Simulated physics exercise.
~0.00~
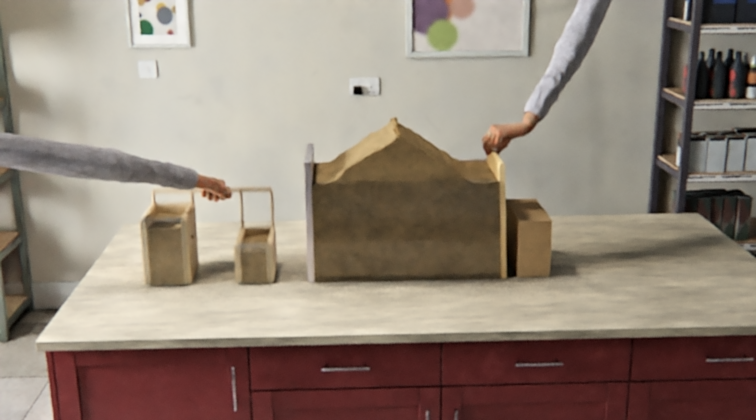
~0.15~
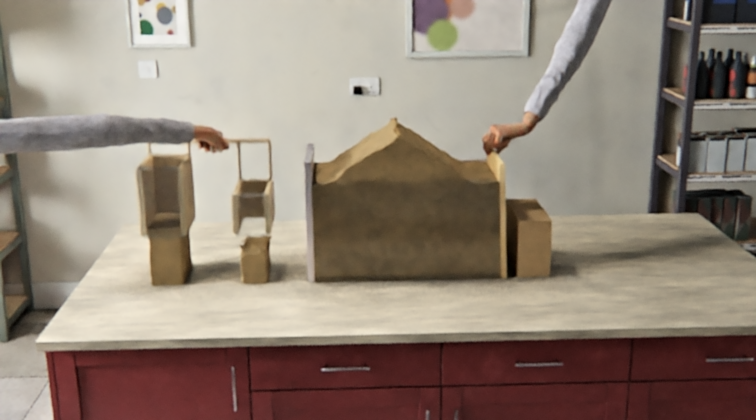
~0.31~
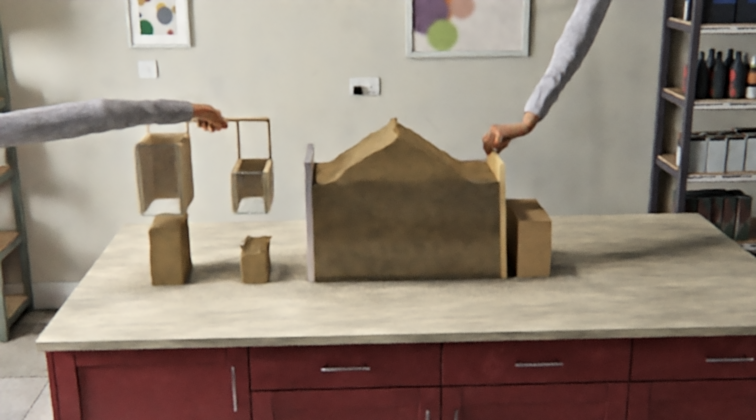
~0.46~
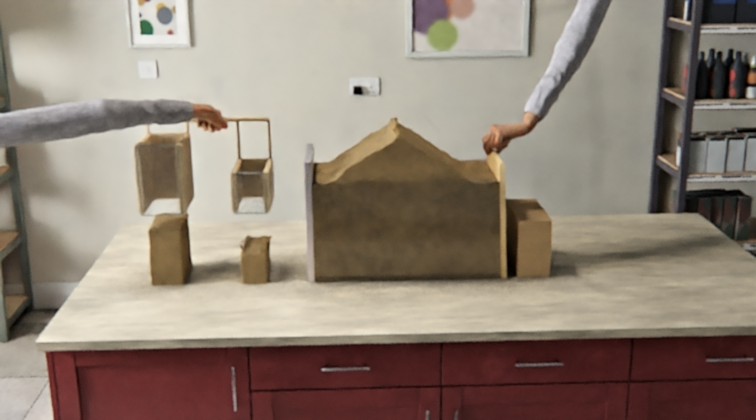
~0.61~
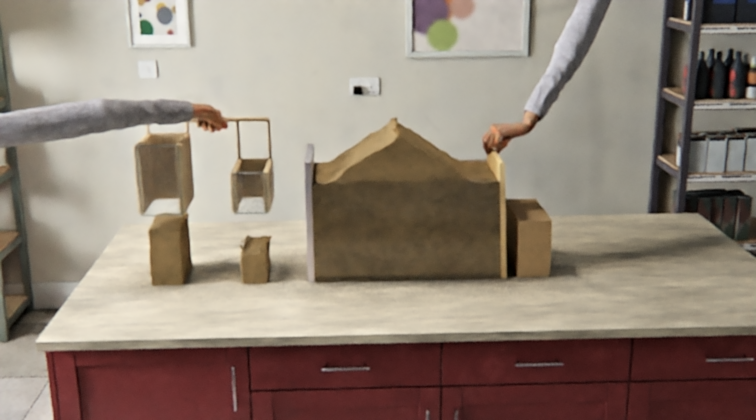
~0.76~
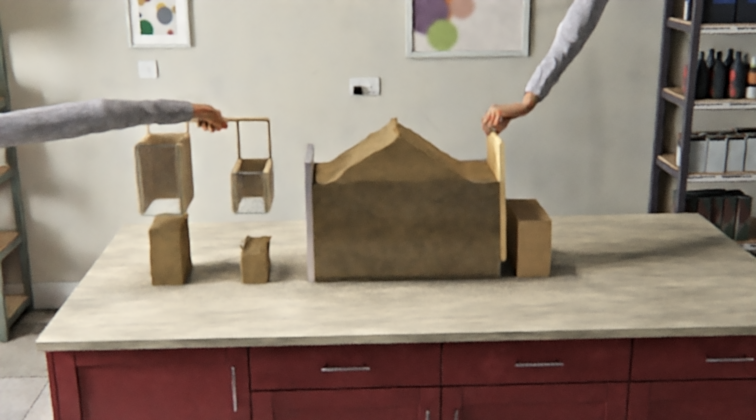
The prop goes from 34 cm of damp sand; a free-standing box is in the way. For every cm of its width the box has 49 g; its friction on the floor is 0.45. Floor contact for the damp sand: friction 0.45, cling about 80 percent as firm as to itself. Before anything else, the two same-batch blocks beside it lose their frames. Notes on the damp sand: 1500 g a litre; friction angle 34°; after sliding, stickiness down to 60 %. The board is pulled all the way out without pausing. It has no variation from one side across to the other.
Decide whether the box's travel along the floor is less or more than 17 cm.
It ends up shorter than 17 cm.
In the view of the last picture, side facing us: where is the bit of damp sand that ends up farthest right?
Pixel: Approx. (546, 257).
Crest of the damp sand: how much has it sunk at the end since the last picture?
By my estimate, near 6.5 cm.
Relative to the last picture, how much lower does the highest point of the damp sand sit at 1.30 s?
I'd say near 0.5 centimetres.
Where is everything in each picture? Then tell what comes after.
The first frame shows top of the board at (500, 180), not yet moved; highest point of the damp sand at (398, 139); test blocks 20 cm, 11 cm high (left to right).
The second frame shows top of the board at (500, 180), not yet moved; highest point of the damp sand at (398, 139); test blocks 20 cm, 11 cm high (left to right).
The third frame shows top of the board at (500, 180), not yet moved; highest point of the damp sand at (398, 139); test blocks 20 cm, 11 cm high (left to right).
The fourth frame shows top of the board at (500, 180), not yet moved; highest point of the damp sand at (398, 139); test blocks 20 cm, 11 cm high (left to right).
The fifth frame shows top of the board at (500, 179), moved 2 mm; highest point of the damp sand at (398, 139); test blocks 20 cm, 11 cm high (left to right).
The sixth frame shows top of the board at (499, 159), moved 6.7 cm; highest point of the damp sand at (398, 139); test blocks 20 cm, 11 cm high (left to right).
By 1.01 s, the box has not moved.
By 1.30 s, the box has not moved.
By 1.60 s, the box has not moved.
By 1.89 s, the box has been pushed 6.3 cm.
By 2.25 s, at the end, the box has been pushed 9.6 cm.
